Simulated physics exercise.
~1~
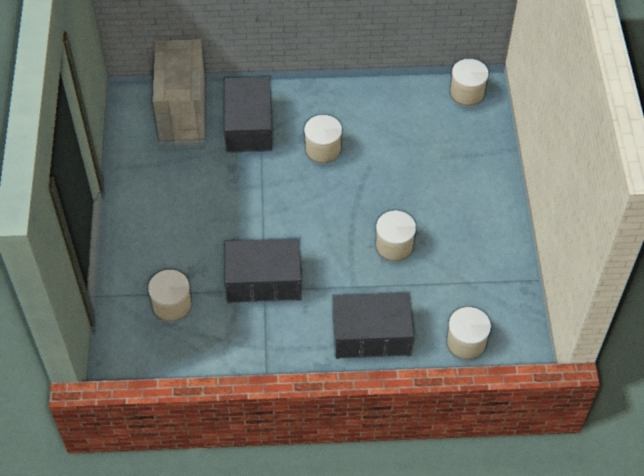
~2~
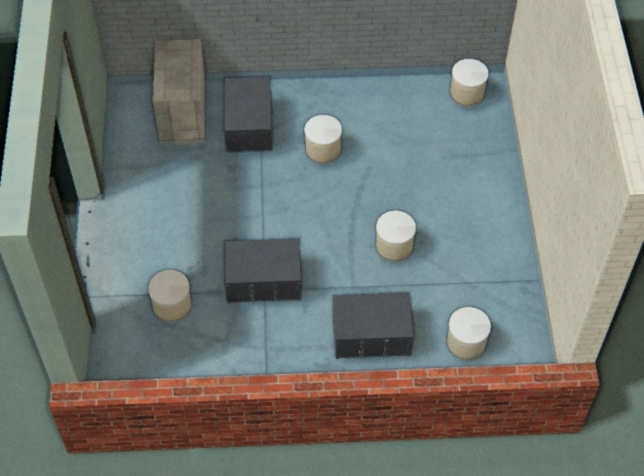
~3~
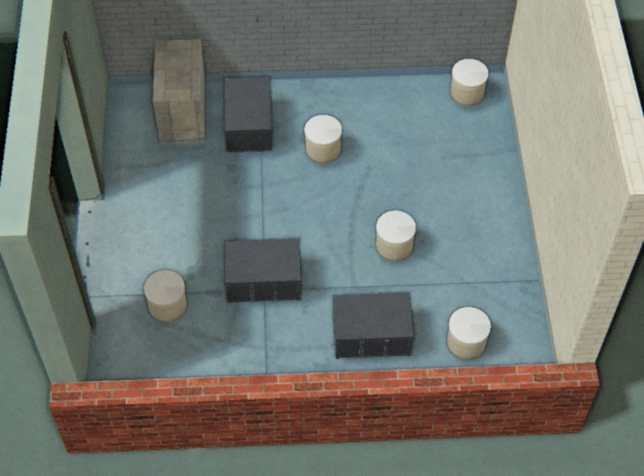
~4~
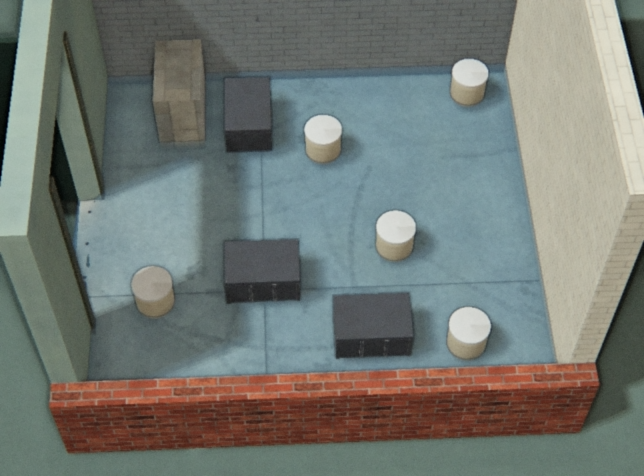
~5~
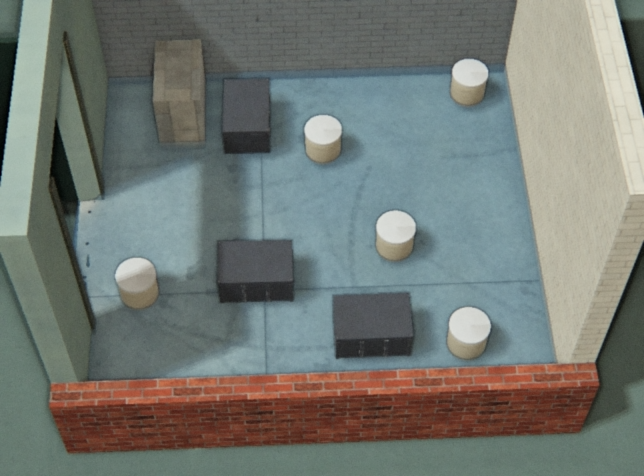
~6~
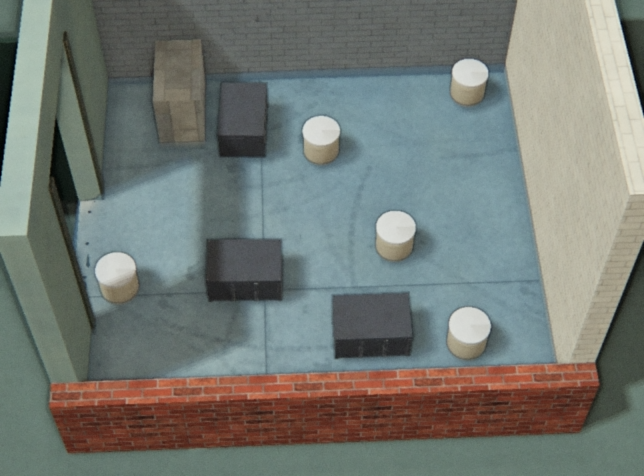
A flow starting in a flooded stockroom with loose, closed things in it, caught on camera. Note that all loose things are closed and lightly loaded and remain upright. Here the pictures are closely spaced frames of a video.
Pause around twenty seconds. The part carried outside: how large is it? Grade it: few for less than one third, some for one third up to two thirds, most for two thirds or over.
Grade: Most.
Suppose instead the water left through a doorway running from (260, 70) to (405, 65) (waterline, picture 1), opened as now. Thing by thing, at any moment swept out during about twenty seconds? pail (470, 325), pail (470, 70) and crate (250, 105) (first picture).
First one never exits, second exits, third exits.
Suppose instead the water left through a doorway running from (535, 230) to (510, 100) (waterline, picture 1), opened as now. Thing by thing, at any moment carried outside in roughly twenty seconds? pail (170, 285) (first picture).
My guess is that it doesn't escape.
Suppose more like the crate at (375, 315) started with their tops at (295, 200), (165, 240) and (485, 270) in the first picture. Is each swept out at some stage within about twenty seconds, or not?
The first leaves, the second leaves, and the third does not leave.
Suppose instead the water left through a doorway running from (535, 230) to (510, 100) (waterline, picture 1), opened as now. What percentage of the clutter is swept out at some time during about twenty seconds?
90 %.
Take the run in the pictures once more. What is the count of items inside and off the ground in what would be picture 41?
My tally gives 4.
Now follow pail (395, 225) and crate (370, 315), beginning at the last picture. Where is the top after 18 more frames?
About (295, 246) and (237, 323).
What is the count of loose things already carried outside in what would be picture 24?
I make it 3.
A moment on, 1 of 8 are out; 7 afloat.
Next, 3 of 8 are out; 5 afloat.
Later, 4 of 8 are out; 4 afloat.
In the end, 6 of 8 are out; 2 afloat.
